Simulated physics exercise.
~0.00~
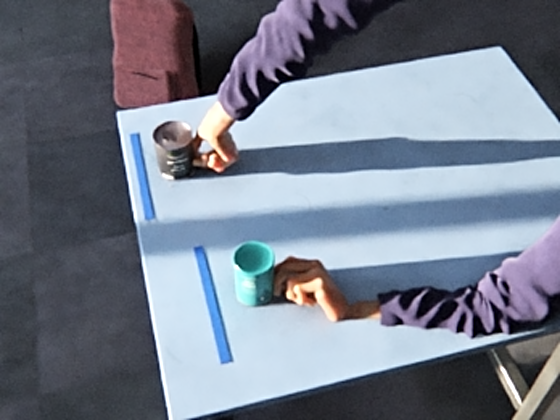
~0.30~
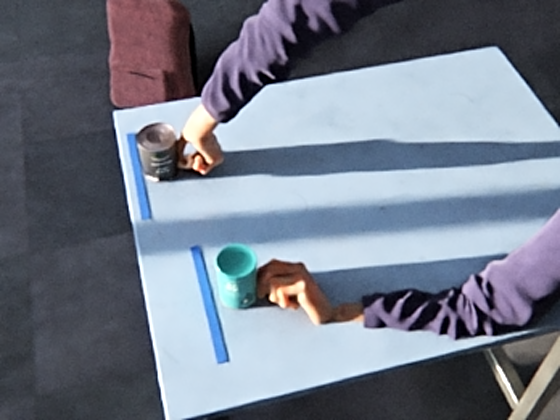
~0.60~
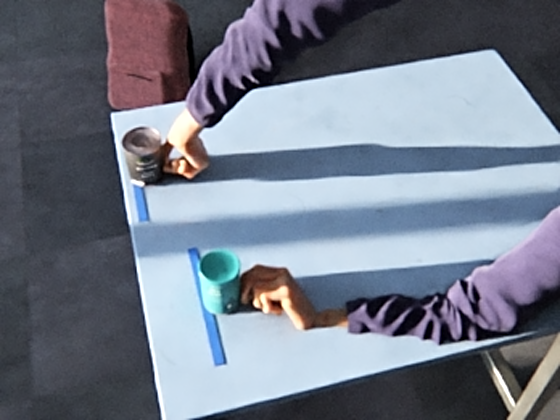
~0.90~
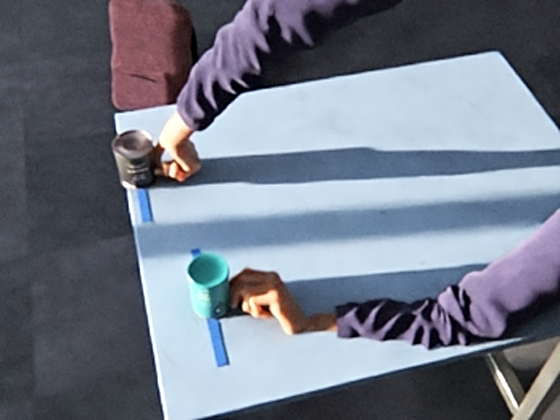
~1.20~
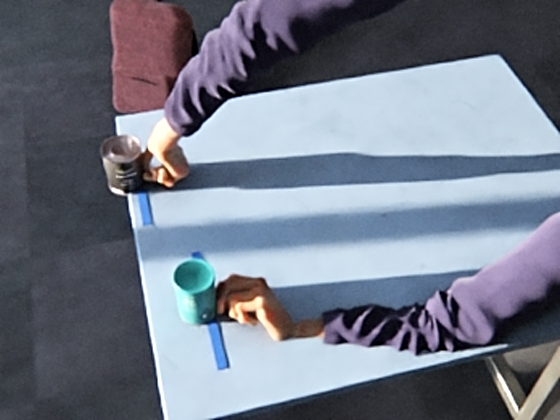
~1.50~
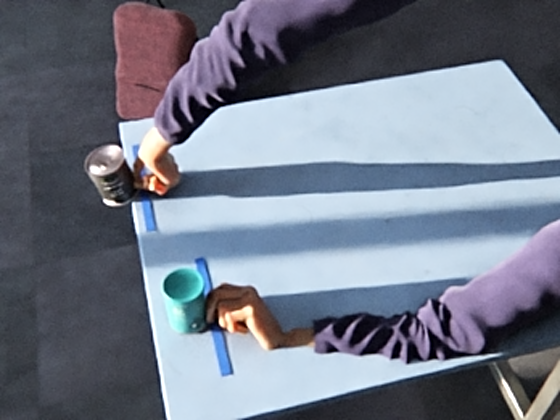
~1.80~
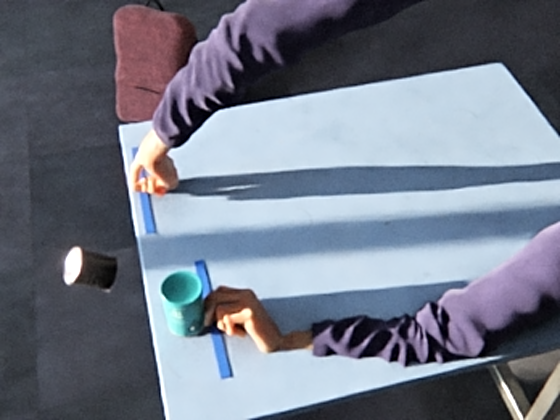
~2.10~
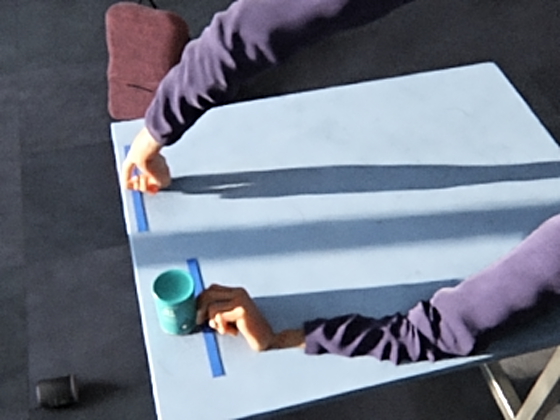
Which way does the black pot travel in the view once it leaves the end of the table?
It moves down in the view, falling past the table's end towards the dark floor at the lower left.
